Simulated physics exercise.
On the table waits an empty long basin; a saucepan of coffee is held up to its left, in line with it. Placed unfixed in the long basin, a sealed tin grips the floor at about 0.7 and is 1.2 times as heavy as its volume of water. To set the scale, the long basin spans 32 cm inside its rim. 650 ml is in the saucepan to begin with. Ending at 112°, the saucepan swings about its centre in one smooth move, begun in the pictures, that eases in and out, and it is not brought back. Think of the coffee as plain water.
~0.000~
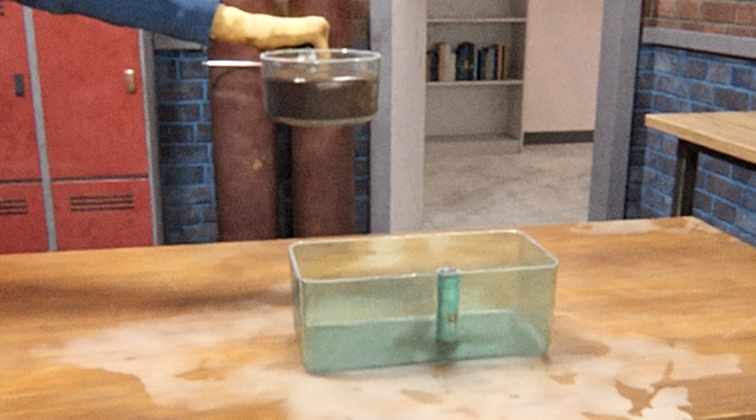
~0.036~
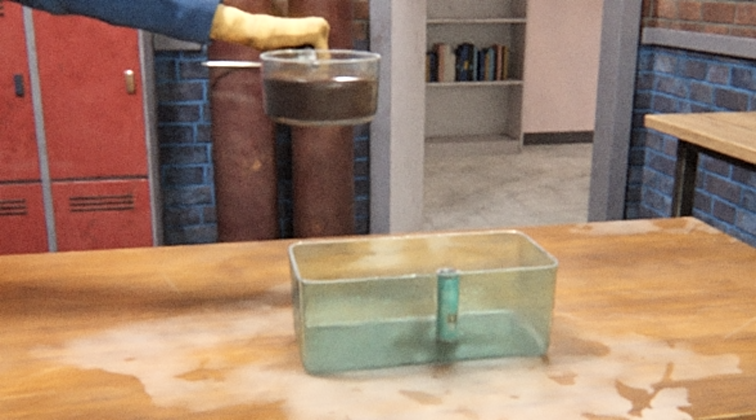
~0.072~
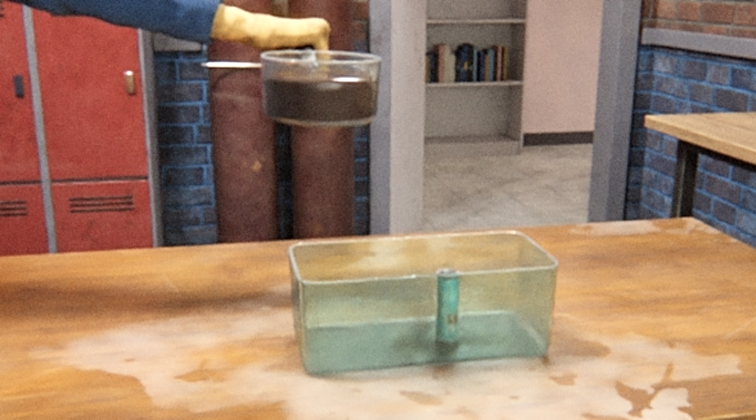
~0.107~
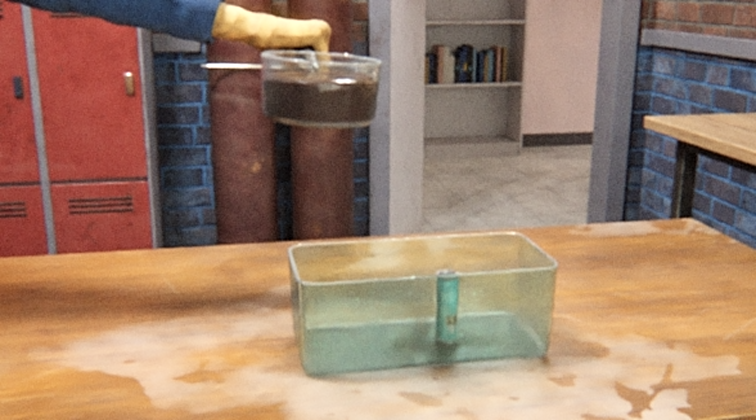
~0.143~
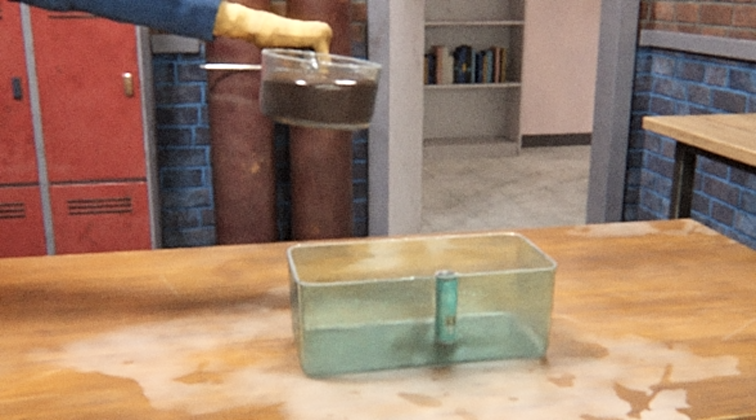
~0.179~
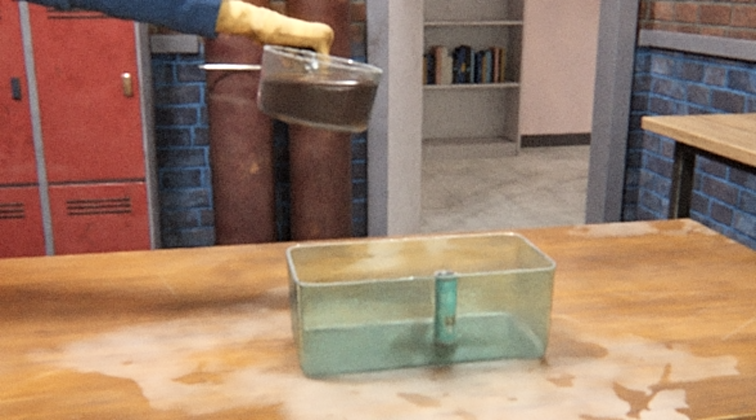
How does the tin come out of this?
It ends up knocked down.
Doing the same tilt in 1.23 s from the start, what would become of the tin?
Outcome - the tin stays erect.
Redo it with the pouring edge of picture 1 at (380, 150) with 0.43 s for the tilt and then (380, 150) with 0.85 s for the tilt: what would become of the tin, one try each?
The tin stays vertical the first time and stays vertical the second time.
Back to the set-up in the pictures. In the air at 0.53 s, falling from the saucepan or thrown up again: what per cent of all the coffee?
I'd say close to 44 per cent.
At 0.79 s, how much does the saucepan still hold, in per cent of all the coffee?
Remaining share: Approx. 7 %.
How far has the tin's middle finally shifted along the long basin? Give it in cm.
7.0 cm.
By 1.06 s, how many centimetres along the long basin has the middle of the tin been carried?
Roughly 4 cm.
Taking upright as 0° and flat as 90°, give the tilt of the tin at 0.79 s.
Some 0°.
By 0.53 s the tilt is 77° and 54 per cent is still to pour; the tin stands where it began.
By 0.79 s the tilt is 111° and 7 per cent is still to pour; the tin stands where it began.
By 1.06 s the tilt is 112° and 0 per cent is still to pour; the tin leans 37°.
By 1.35 s the tilt is 112° and 0 per cent is still to pour; the tin lies on its side.
At rest the tin lies on its side.
